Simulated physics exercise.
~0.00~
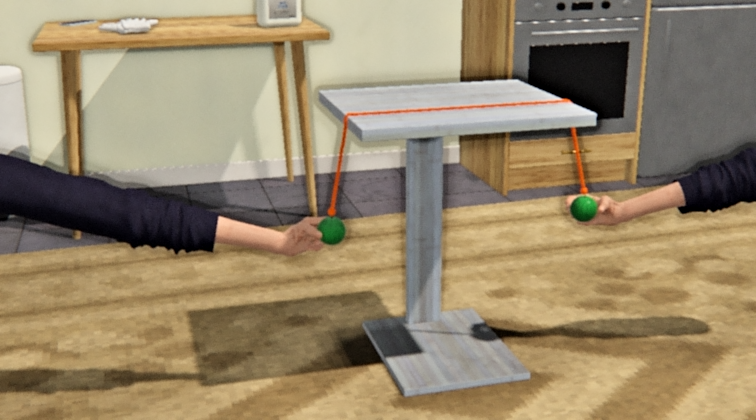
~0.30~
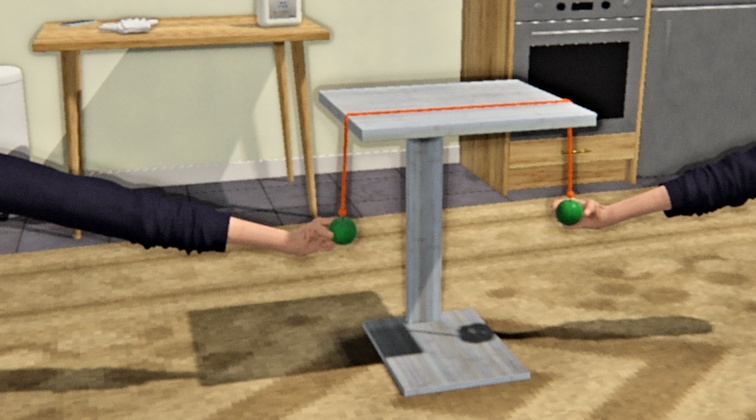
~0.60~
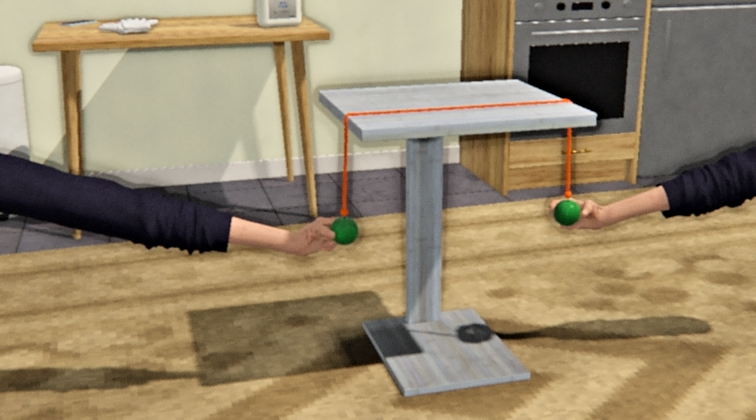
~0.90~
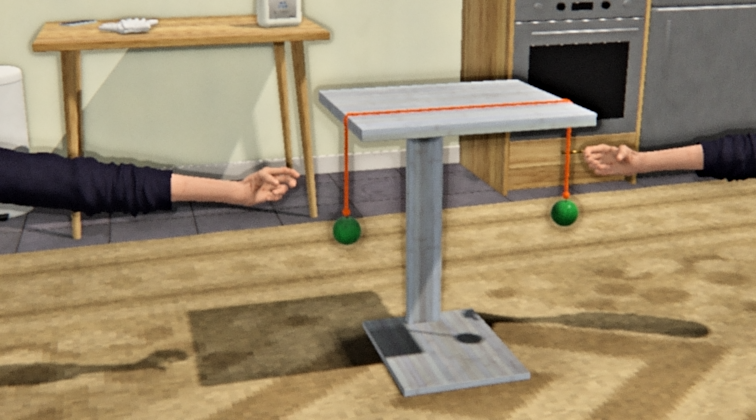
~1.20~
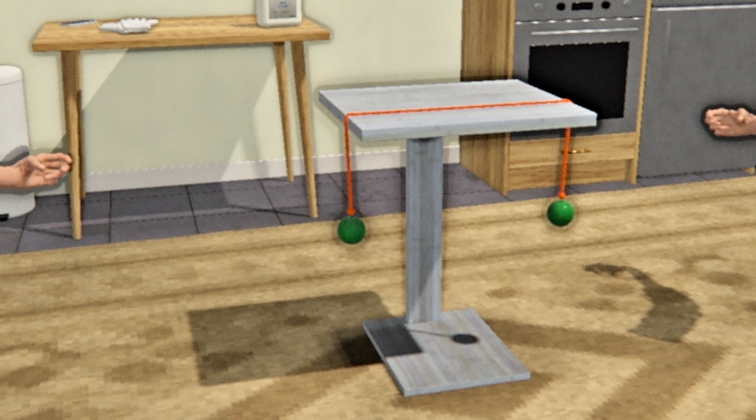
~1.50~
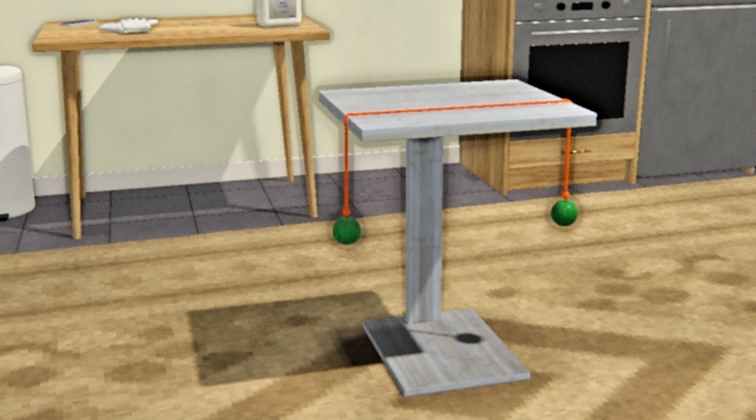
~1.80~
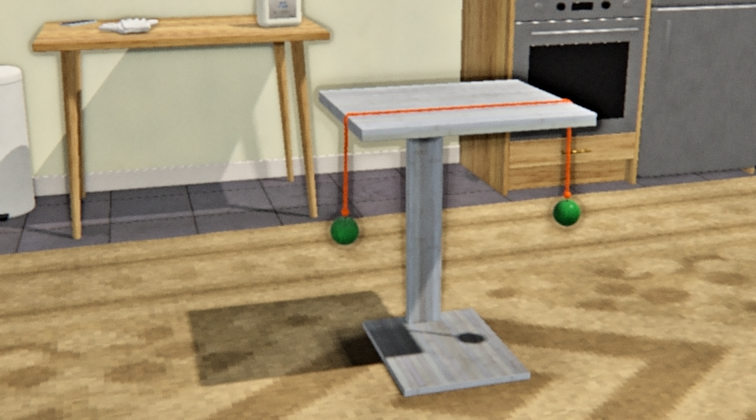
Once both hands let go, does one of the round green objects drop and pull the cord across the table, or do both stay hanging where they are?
Both stay hanging at their heights, with only a slight sway, and the cord stays in place across the table.
